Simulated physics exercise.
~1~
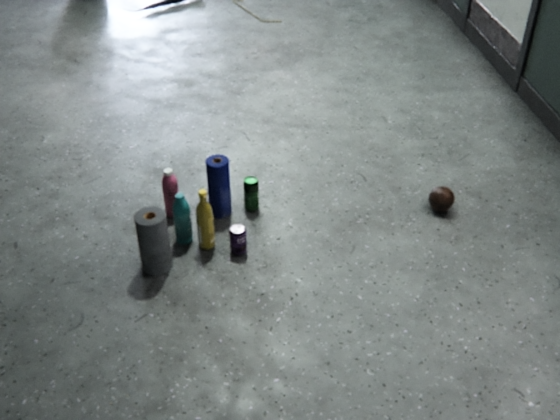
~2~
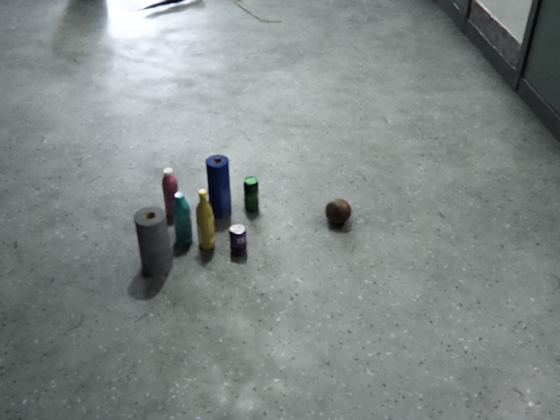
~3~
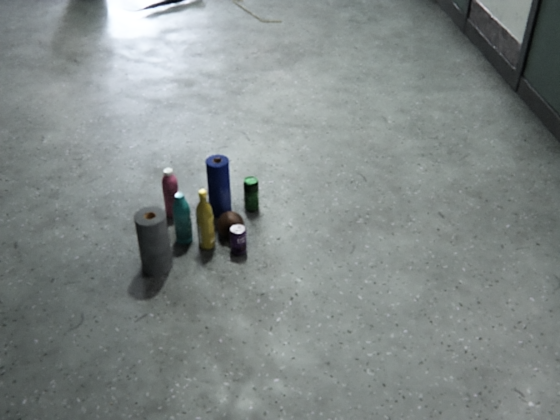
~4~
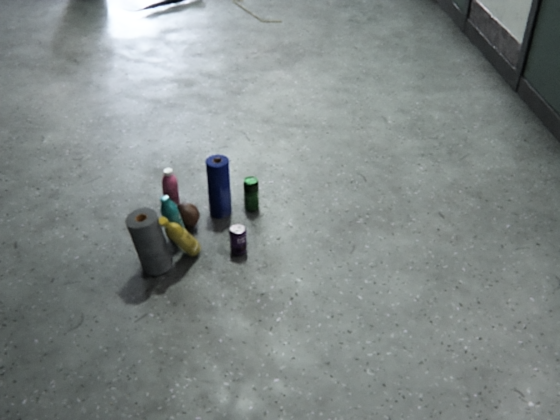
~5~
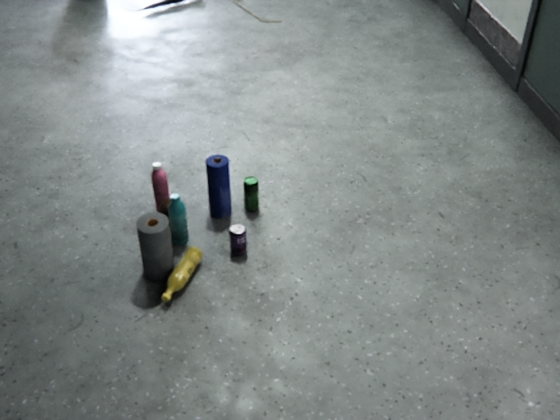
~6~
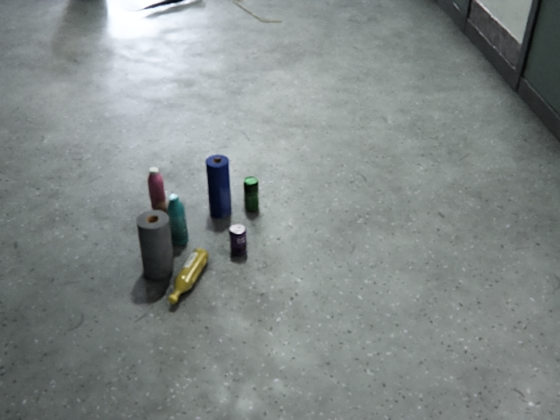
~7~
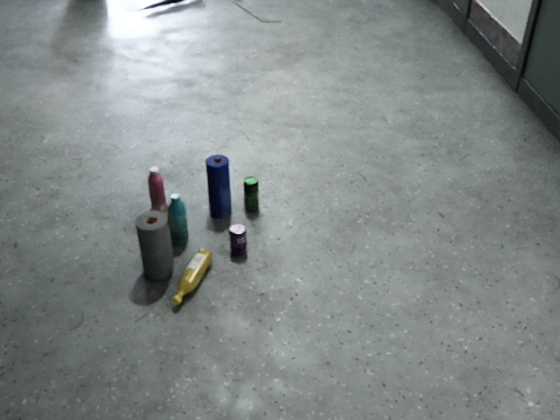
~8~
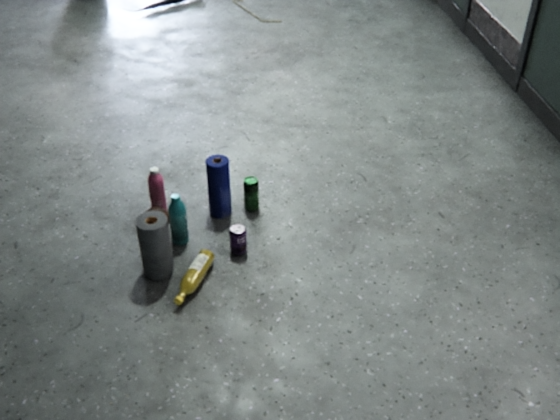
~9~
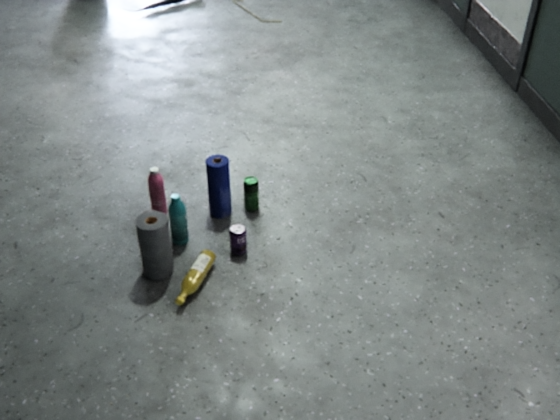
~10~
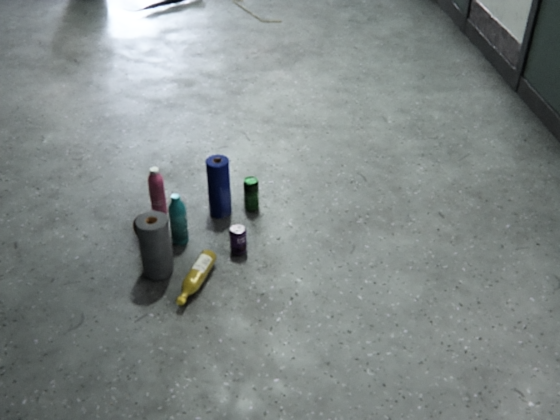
A brown ball rolls left into the group and knocks only the yellow bottle over.
